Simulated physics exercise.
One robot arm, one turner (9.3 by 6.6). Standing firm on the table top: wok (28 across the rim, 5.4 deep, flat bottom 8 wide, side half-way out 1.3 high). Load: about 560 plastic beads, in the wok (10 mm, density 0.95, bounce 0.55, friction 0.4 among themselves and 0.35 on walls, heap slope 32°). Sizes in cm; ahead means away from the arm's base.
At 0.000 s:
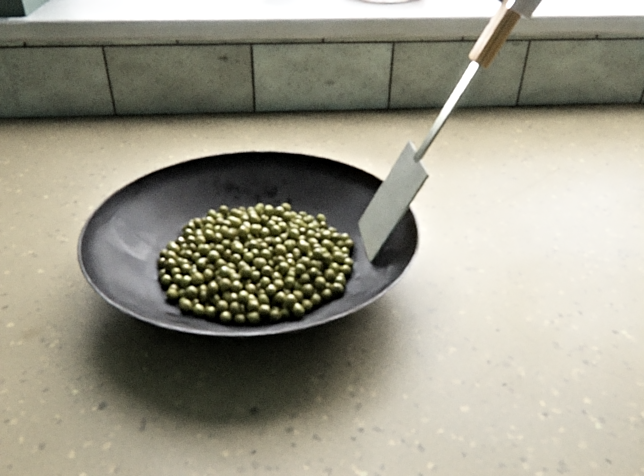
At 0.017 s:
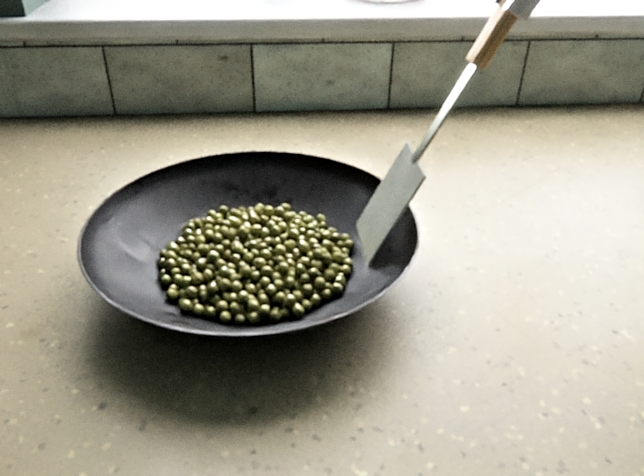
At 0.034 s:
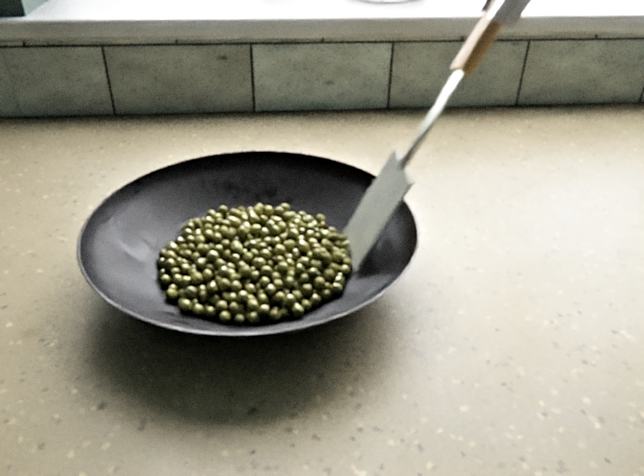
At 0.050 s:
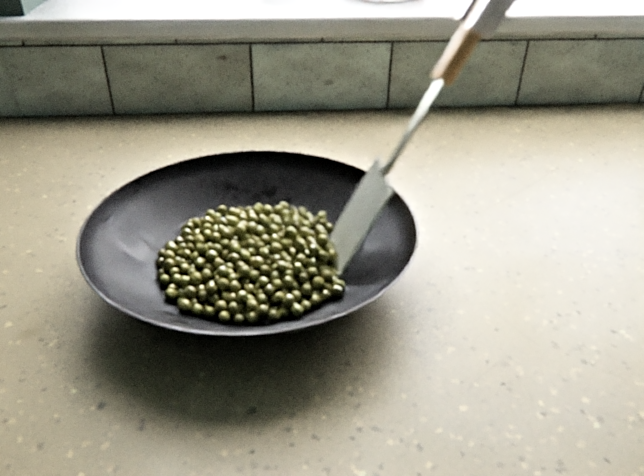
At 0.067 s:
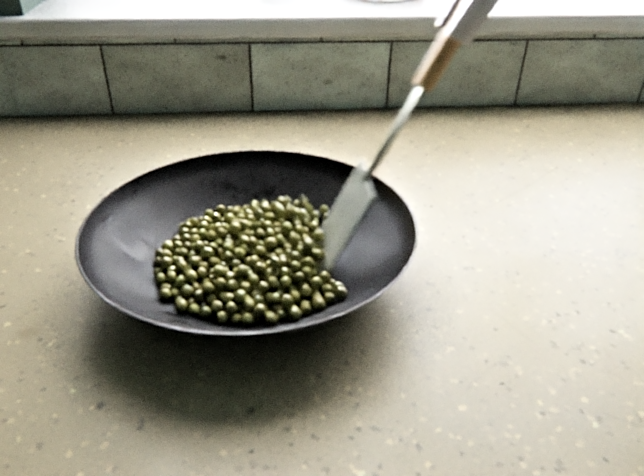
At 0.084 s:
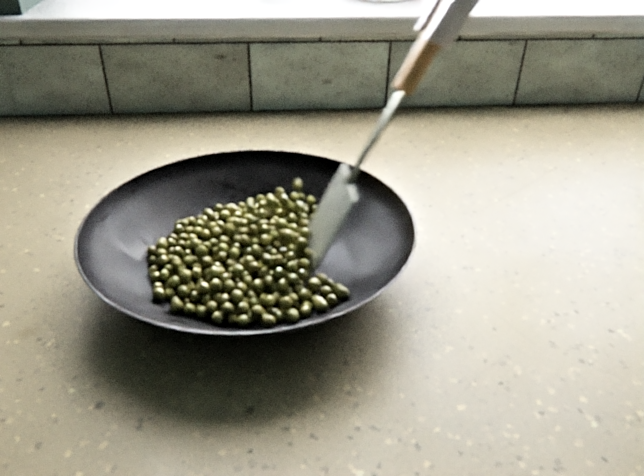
A metal turner with a wooden-looking grip moved left across a dark wok on a speckled counter, pressing into the heap of green beads and pushing some of them up and outward around its blade.
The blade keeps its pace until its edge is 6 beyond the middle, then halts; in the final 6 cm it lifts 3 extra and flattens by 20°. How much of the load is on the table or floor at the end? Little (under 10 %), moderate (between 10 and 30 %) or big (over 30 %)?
Share on the table or floor: Little (under 10 %).
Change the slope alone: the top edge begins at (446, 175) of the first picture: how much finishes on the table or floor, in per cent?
Some 0 per cent.
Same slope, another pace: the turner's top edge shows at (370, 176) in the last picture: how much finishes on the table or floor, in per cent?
About 0 per cent.
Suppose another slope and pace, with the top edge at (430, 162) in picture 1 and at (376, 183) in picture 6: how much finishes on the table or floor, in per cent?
Some 0 per cent.
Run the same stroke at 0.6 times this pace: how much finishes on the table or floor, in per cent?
Some 0 per cent.
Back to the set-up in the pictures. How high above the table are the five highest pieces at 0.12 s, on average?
Some 6 cm.
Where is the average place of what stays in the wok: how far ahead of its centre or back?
Some 3.5 cm ahead.
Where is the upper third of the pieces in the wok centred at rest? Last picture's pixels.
Around (159, 249).
After 0.12 s, sloping 64°, highest piece 6 above the table; 559 in the wok.
After 0.17 s, sloping 55°, highest piece 6 above the table; 559 in the wok.
After 0.39 s, sloping 44°, highest piece 6 above the table; 540 in the wok, 16 on the table or floor, 3 on the blade or in flight.
After 1.44 s, sloping 44°, highest piece 5 above the table; 540 in the wok, 19 on the table or floor.
At rest, 540 in the wok, 19 on the table or floor. That is 3 % on the table or floor.
